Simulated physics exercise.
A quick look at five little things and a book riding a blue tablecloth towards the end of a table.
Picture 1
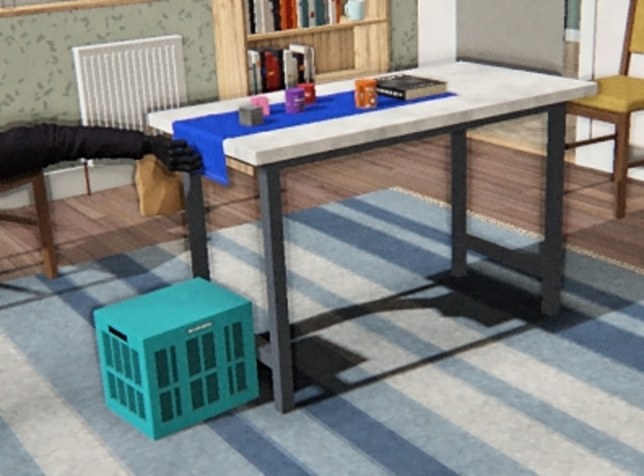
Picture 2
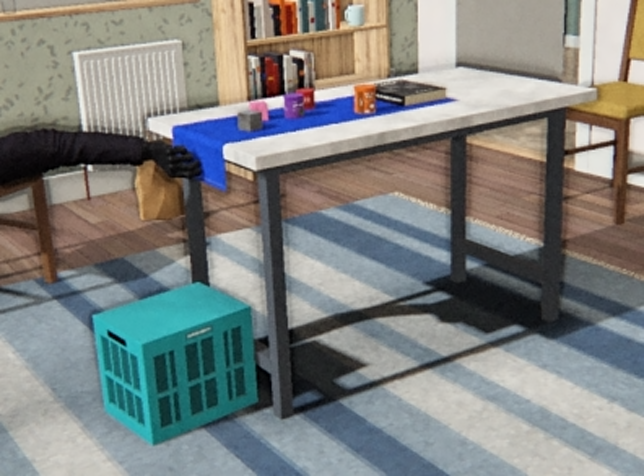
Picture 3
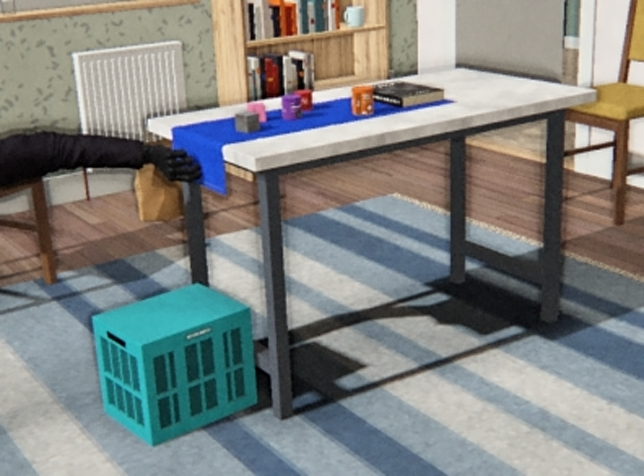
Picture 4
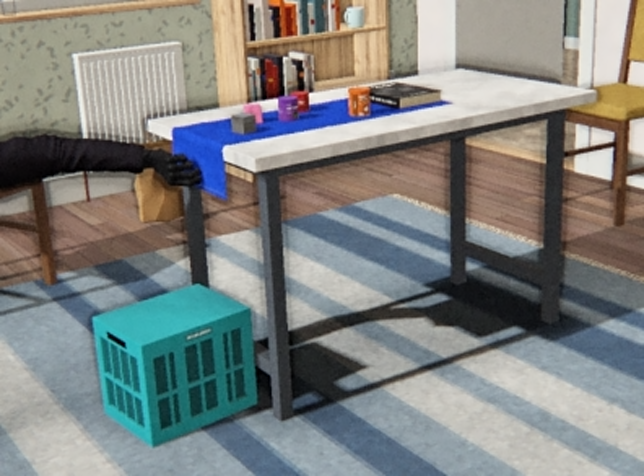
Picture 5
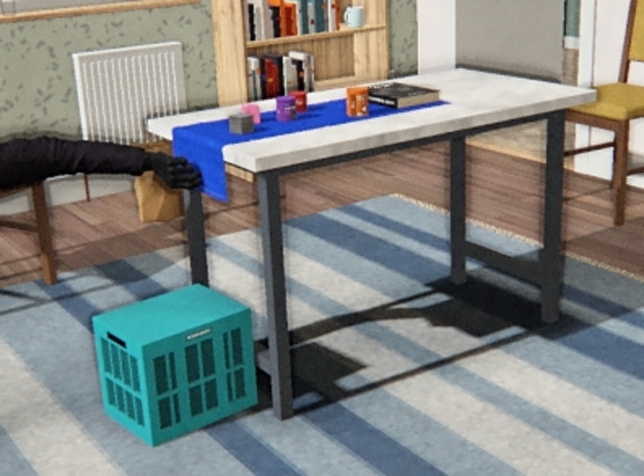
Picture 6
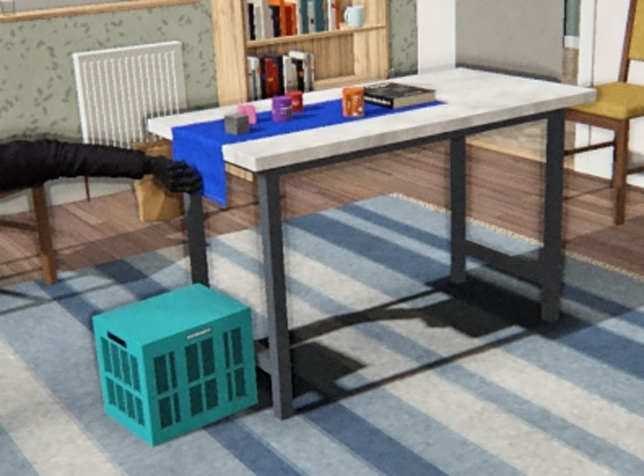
A room with a striped blue rug, a radiator and a bookcase is seen from slightly above by a still camera. A pale-topped table with dark legs stands beside a teal crate, its blue cloth carrying a grey cube, pink cube, purple and red pots, orange can and dark book. A black-sleeved, gloved arm at left draws the cloth slightly leftward, and everything on it shifts along.
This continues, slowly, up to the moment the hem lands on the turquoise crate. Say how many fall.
The count of fallen things is three.
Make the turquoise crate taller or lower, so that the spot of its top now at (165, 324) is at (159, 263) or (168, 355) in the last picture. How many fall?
It would be 1 and 4.
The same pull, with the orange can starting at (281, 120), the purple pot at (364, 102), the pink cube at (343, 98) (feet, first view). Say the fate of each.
The orange can falls; the purple pot holds on; the pink cube remains up.
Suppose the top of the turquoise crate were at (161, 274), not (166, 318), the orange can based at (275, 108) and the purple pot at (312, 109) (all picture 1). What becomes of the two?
The orange can stays on, the purple pot stays on.
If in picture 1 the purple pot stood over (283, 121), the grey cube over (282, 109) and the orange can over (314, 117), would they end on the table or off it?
The purple pot drops off, the grey cube comes down, the orange can goes over.
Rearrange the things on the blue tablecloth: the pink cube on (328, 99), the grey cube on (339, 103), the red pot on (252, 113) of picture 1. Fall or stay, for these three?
The pink cube stays on, the grey cube holds on, the red pot is carried off.
A little later, hem near (204, 268); grey cube and pink cube gone.
Next, hem on the crate; grey cube, pink cube and purple pot gone.
When it is over, hem on the crate; grey cube, pink cube and purple pot gone. It carries off three.
